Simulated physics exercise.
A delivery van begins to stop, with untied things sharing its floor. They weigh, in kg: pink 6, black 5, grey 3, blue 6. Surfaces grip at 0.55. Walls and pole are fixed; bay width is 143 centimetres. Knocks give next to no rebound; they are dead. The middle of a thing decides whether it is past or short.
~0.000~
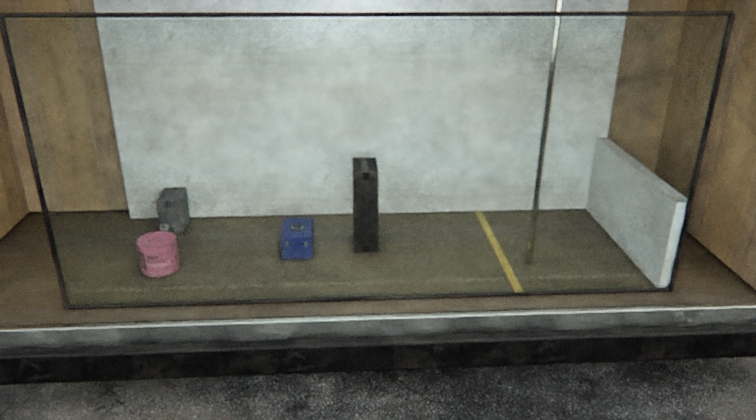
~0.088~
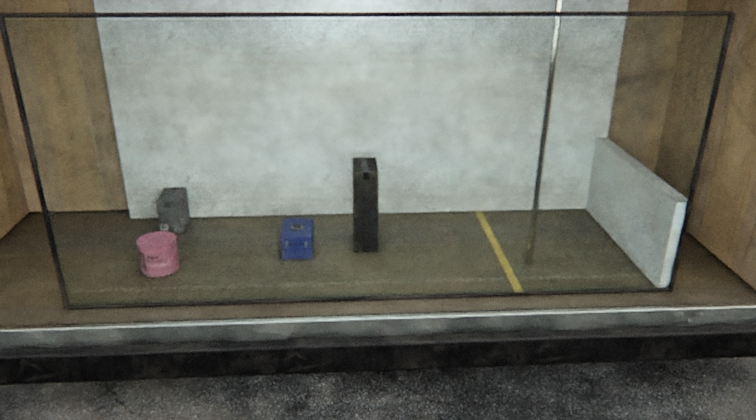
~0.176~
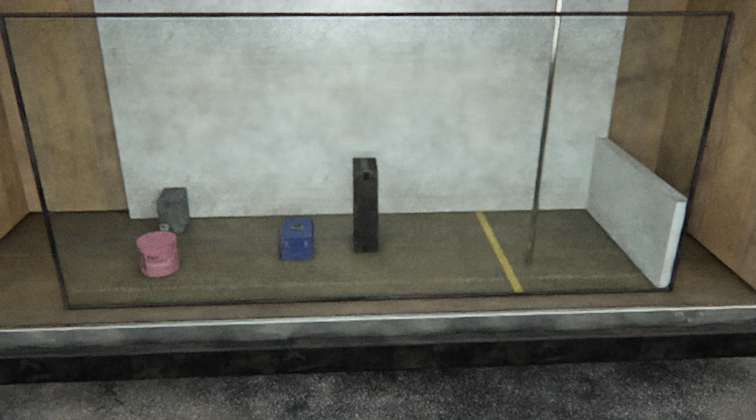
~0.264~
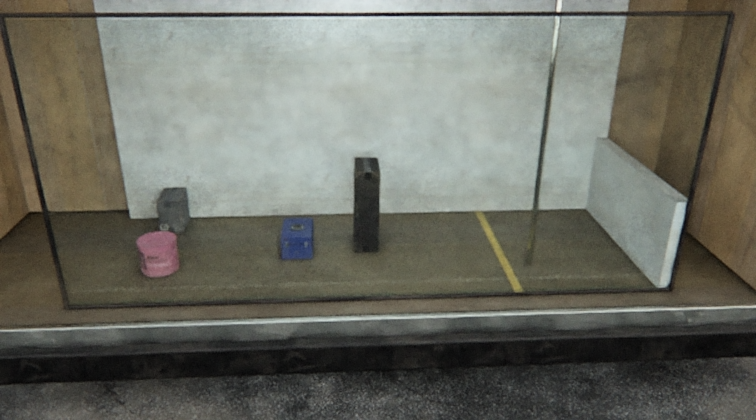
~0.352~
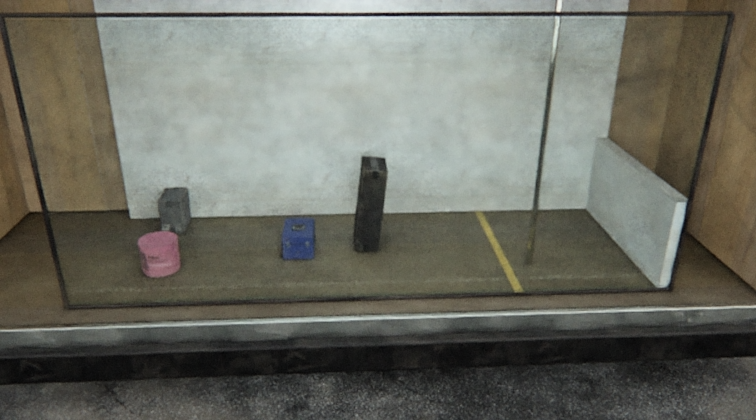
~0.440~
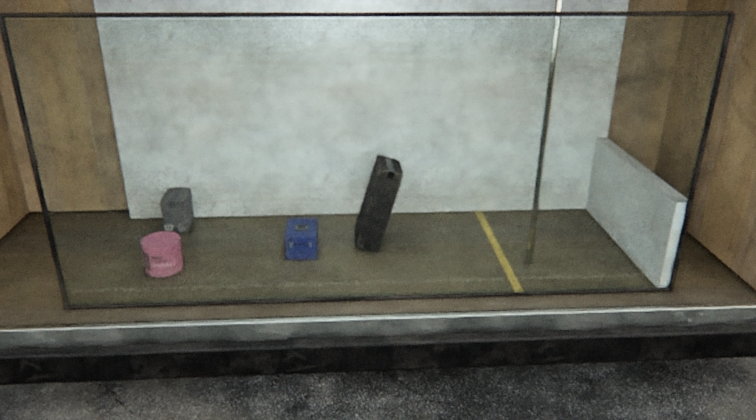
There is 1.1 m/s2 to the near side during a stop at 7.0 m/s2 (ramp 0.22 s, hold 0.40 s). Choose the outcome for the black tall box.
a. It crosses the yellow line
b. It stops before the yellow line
Answer: B.
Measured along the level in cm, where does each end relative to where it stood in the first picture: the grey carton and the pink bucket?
Lab note: Grey carton shifted 35, pink bucket shifted 30.
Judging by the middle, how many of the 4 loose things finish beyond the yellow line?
0 of the loose things.
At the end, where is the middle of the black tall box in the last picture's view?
It ends up near pixel (474, 233) in the last picture.
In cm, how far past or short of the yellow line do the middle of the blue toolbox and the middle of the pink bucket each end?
Blue toolbox short by 130, pink bucket short by 230.
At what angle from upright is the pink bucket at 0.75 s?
It is tilted about 0° from upright.
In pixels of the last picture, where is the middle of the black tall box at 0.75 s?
You'd see it close to (442, 231) then.
After 0.75 s the black tall box is 43 cm short of the yellow line, tilted 90°, near (442, 231) in the last picture's view; the grey carton 242 cm short of the yellow line, tilted 0°.
After 1.15 s the black tall box is 17 cm short of the yellow line, tilted 90°, near (474, 233) in the last picture's view; the grey carton 230 cm short of the yellow line, tilted 0°.
After 1.65 s the black tall box is 17 cm short of the yellow line, tilted 90°, near (474, 233) in the last picture's view.
When all is still (1.9 s), pink bucket stops short of the yellow line; black tall box stops short of the yellow line; grey carton stops short of the yellow line; blue toolbox stops short of the yellow line.
